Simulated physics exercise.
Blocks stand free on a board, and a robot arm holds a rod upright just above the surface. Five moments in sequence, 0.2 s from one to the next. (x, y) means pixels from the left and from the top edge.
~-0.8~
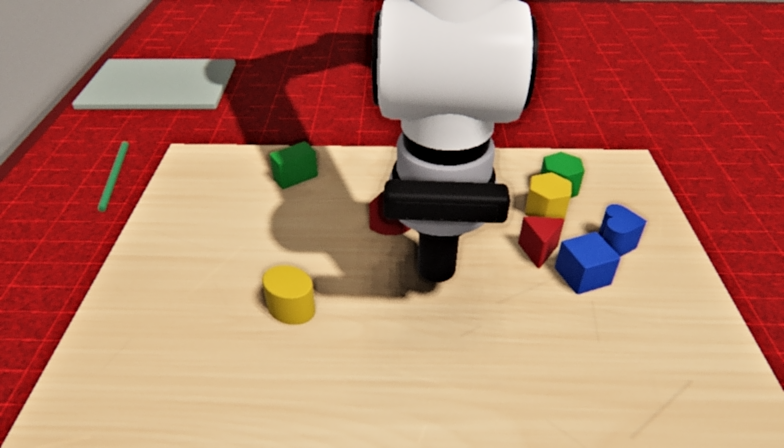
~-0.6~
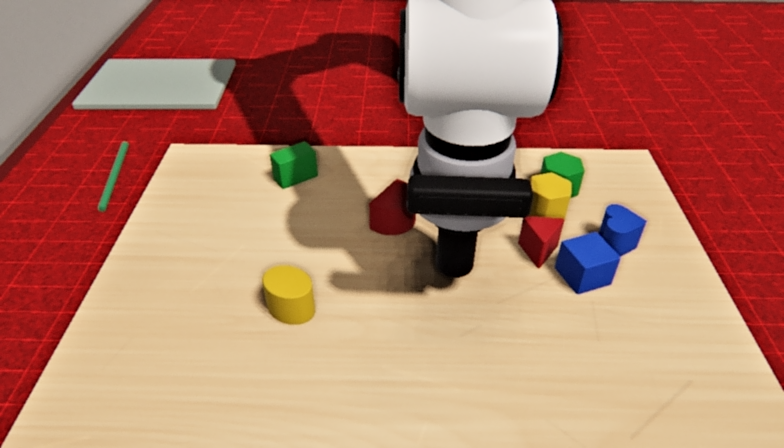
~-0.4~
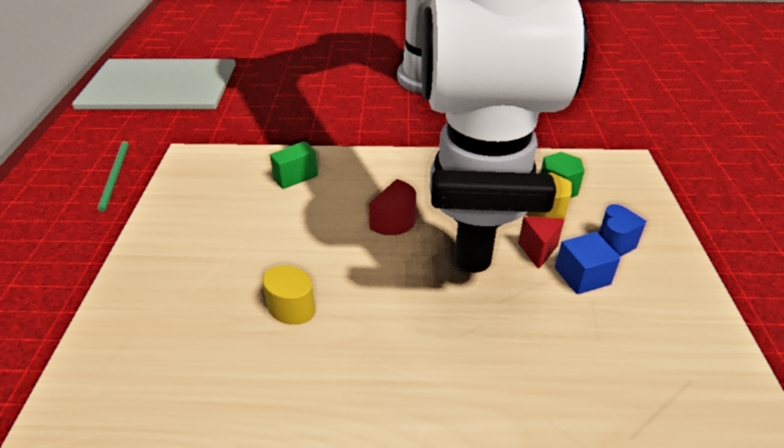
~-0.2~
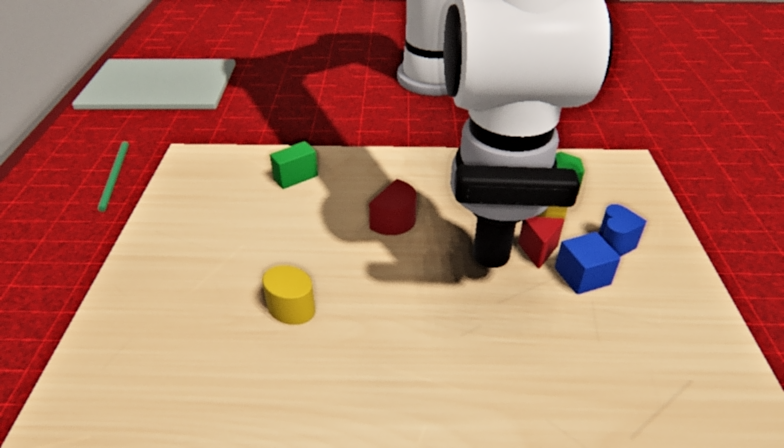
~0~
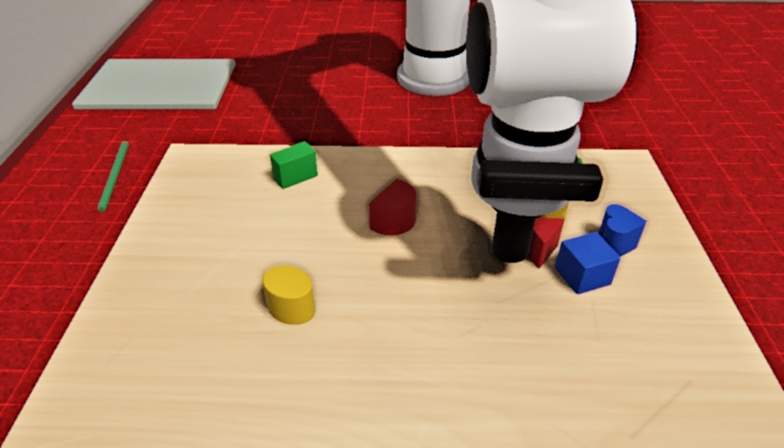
The clip opens on a wooden board scattered with colored blocks, a white robot arm holding a black rod upright near the middle. The arm carries the rod steadily to the right and slightly away from the viewer, uncovering a dark red block and partly covering the cluster at right, while the blocks stay still.
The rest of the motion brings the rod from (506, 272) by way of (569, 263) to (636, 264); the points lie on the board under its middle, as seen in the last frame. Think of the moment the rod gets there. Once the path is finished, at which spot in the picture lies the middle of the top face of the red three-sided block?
Just about (569, 215).
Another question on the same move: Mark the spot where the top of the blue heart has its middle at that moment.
That would be at about pixel (641, 214).
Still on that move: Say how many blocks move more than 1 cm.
I'd put the number at three or more.
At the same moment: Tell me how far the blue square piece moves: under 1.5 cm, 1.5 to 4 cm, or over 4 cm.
Result: Over 4 cm.
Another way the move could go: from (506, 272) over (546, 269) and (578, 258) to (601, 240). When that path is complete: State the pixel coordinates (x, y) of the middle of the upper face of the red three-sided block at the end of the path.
So, by the moment the path ends, you'll find the top centre of the red three-sided block at (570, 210).
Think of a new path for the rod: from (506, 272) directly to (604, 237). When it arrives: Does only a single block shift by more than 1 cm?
That would be a no.
The first path, step by step. One third of the way, rod at (553, 245); red three-sided block at (559, 219), turned 50° anticlockwise; blue square piece at (602, 250).
Two thirds of the way, rod at (599, 243); red three-sided block at (569, 215), turned 85° anticlockwise; blue square piece at (636, 257), turned 65° clockwise.
At the end, rod at (644, 244); red three-sided block at (569, 215), turned 85° anticlockwise; yellow six-sided block in place; blue square piece at (661, 265), turned 110° clockwise; blue heart at (641, 214), turned 70° anticlockwise.
